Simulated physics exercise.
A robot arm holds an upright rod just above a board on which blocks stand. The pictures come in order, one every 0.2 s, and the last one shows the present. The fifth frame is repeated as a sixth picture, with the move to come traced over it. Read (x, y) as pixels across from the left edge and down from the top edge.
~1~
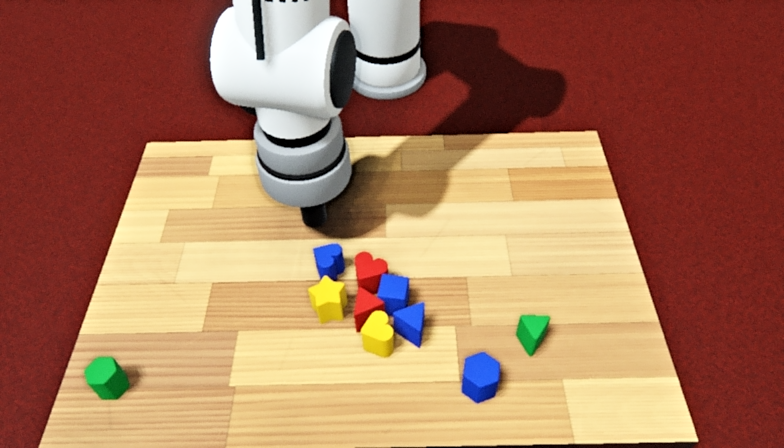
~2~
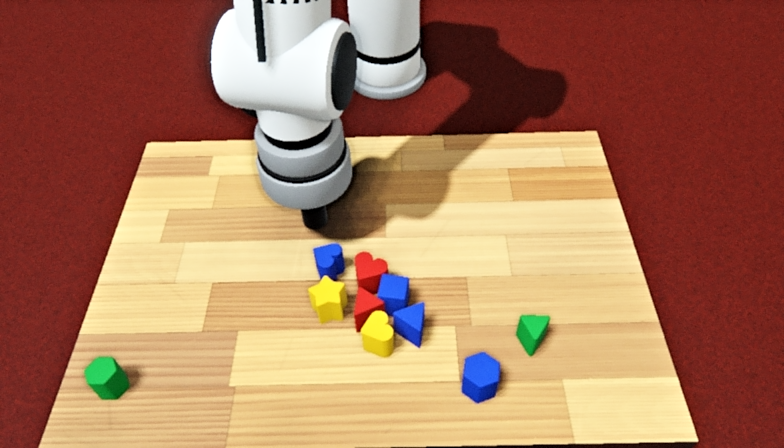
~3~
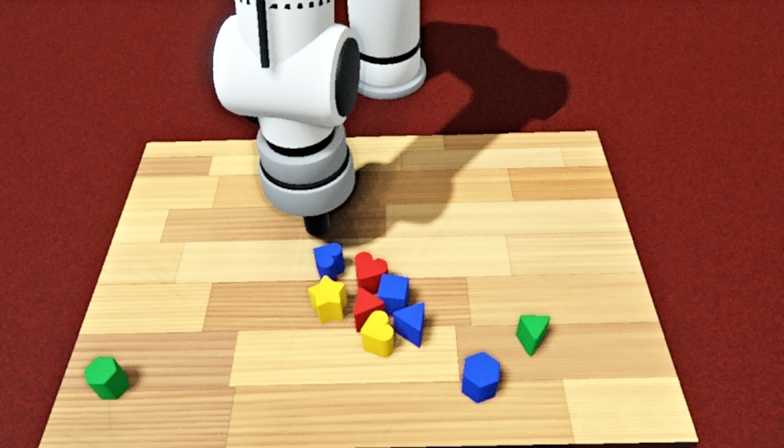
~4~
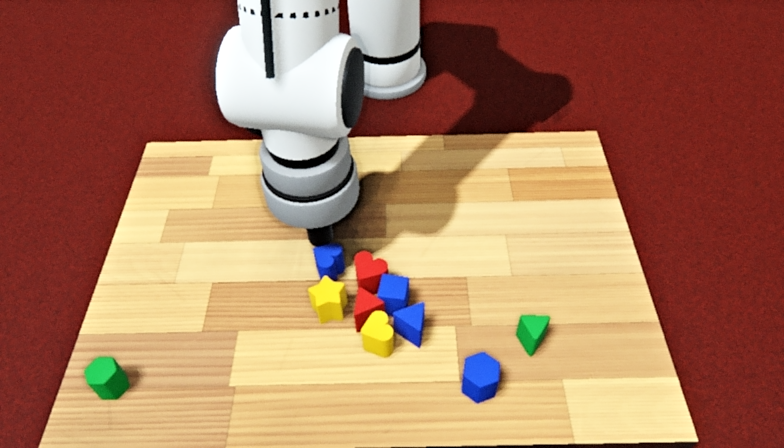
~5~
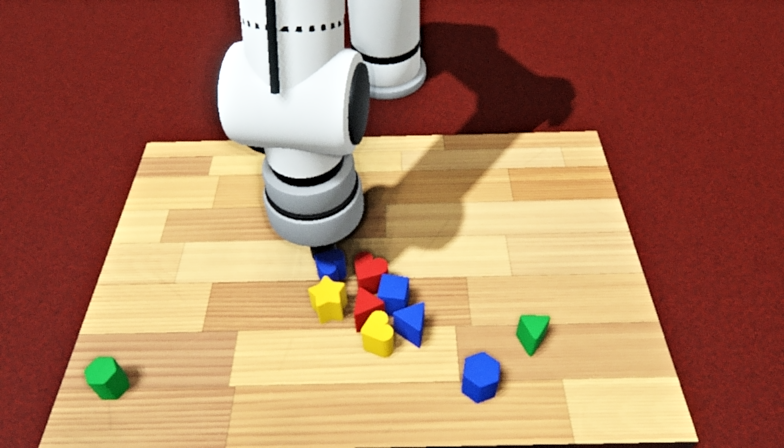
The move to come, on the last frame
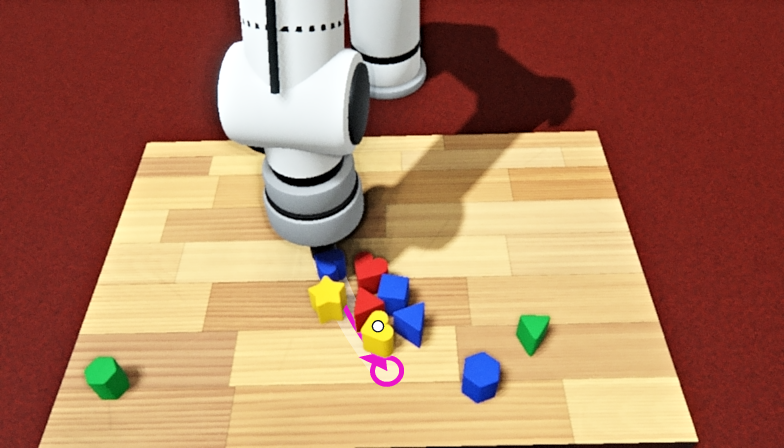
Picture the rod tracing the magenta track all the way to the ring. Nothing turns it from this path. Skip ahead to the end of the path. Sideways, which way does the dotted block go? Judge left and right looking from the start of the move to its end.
Towards the left-hand side.
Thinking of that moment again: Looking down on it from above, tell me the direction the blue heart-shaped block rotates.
Clockwise rotation.
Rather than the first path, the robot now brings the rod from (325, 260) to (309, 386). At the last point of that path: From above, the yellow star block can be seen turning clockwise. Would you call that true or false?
My answer: True.
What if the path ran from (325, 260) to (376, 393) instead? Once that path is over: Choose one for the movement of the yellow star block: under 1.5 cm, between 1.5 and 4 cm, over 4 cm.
Range: Over 4 cm.
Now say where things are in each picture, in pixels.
In the first frame, tip of the rod at (315, 219), middles of tops, yellow star block at (327, 291), blue heart-shaped block at (327, 253), red triangular block at (366, 301), yellow heart-shaped block at (378, 326).
In the second frame, rod at (316, 221), nothing pushed.
In the third frame, rod at (318, 227), nothing pushed.
In the fourth frame, rod at (321, 238), nothing pushed.
In the fifth frame, rod at (324, 254), yellow star block at (327, 291), blue heart-shaped block at (329, 260), red triangular block at (366, 301), yellow heart-shaped block at (378, 326).
The line goes from (325, 260) over (340, 296) and (360, 333) to (387, 371); the dot is on the yellow heart-shaped block.
The first path, step by step. One third of the way, rod at (339, 290); yellow star block at (326, 329), turned 20° clockwise; blue heart-shaped block at (342, 299), turned 10° clockwise.
Two thirds of the way, rod at (360, 328); yellow star block at (324, 335), turned 50° clockwise; blue heart-shaped block at (358, 340), turned 20° clockwise; red triangular block at (381, 307), turned 25° anticlockwise; yellow heart-shaped block at (389, 335), turned 25° anticlockwise.
At the end, rod at (387, 365); yellow star block at (324, 335), turned 50° clockwise; blue heart-shaped block at (363, 371), turned 70° clockwise; red triangular block at (383, 308), turned 35° anticlockwise; yellow heart-shaped block at (419, 356), turned 70° anticlockwise.
